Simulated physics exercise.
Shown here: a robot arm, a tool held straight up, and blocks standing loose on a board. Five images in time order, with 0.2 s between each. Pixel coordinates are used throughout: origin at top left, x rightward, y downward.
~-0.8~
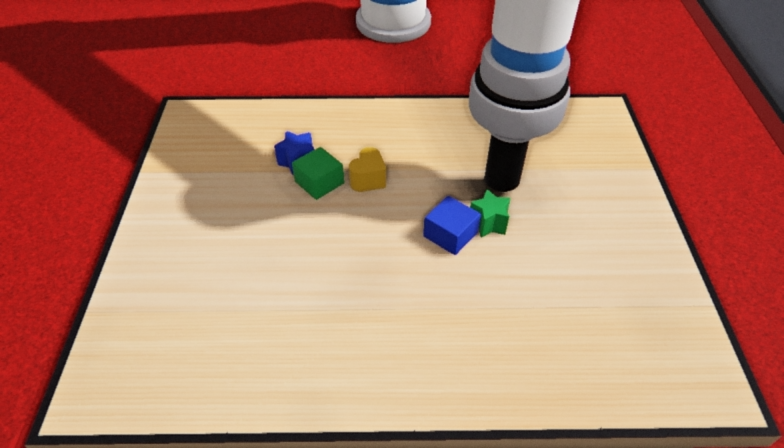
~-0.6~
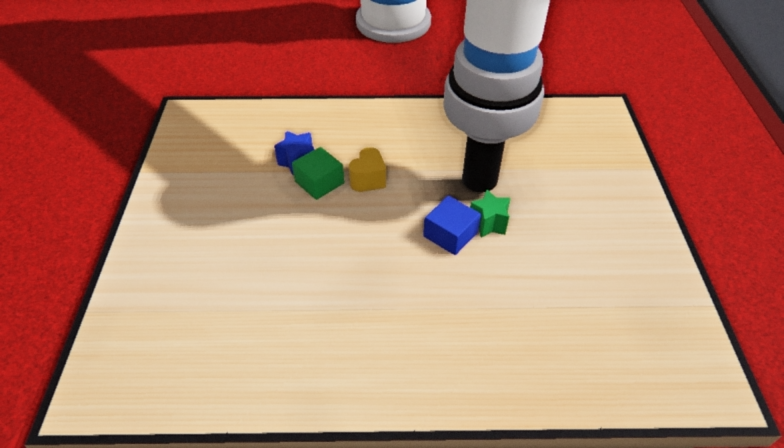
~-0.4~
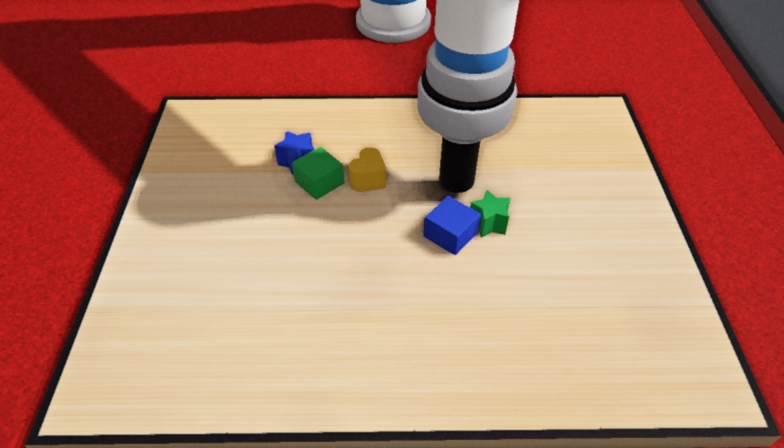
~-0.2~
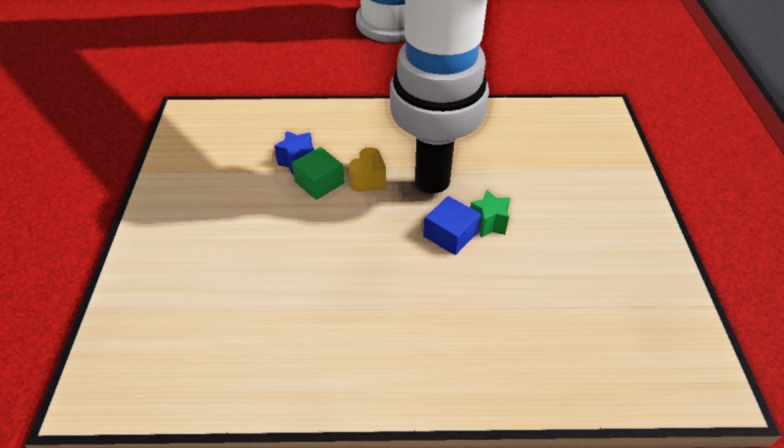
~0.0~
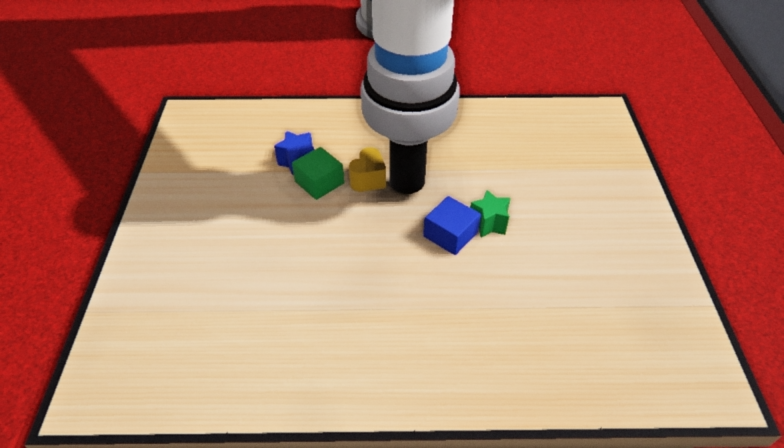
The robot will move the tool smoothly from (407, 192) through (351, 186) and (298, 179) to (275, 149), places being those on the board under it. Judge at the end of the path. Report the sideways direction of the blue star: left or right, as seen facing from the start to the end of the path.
The right.
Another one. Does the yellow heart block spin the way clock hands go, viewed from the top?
Answer: No.
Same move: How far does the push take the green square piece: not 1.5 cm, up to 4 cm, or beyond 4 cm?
Its displacement is above 4 cm.
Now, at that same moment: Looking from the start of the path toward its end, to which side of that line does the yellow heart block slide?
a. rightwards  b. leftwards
b.
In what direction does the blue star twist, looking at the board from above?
It turns round clockwise.
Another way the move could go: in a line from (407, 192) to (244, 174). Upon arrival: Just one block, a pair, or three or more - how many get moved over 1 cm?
Moved: More than two.
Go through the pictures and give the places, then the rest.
In the first frame, tip of the tool (502, 180), middles of tops, blue star (295, 142), green square piece (317, 162), yellow heart block (368, 161), blue square piece (453, 215).
In the second frame, tool (480, 180), nothing pushed.
In the third frame, tool (457, 181), nothing pushed.
In the fourth frame, tool (432, 181), nothing pushed.
In the fifth frame, tool (407, 182), blue star (295, 142), green square piece (317, 162), yellow heart block (368, 161), blue square piece (453, 215).
What follows on the original path. One third of the way, tool (349, 176); blue star (277, 136), turned 20° clockwise; green square piece (275, 160), turned 35° clockwise; yellow heart block (313, 158).
Two thirds of the way, tool (295, 169); blue star (273, 134), turned 45° clockwise; green square piece (223, 161), turned 40° clockwise; yellow heart block (257, 156), turned 35° anticlockwise.
At the end, tool (273, 139); blue star (266, 110), turned 80° clockwise; green square piece (208, 162), turned 15° clockwise; yellow heart block (240, 143), turned 90° anticlockwise; blue square piece unmoved.
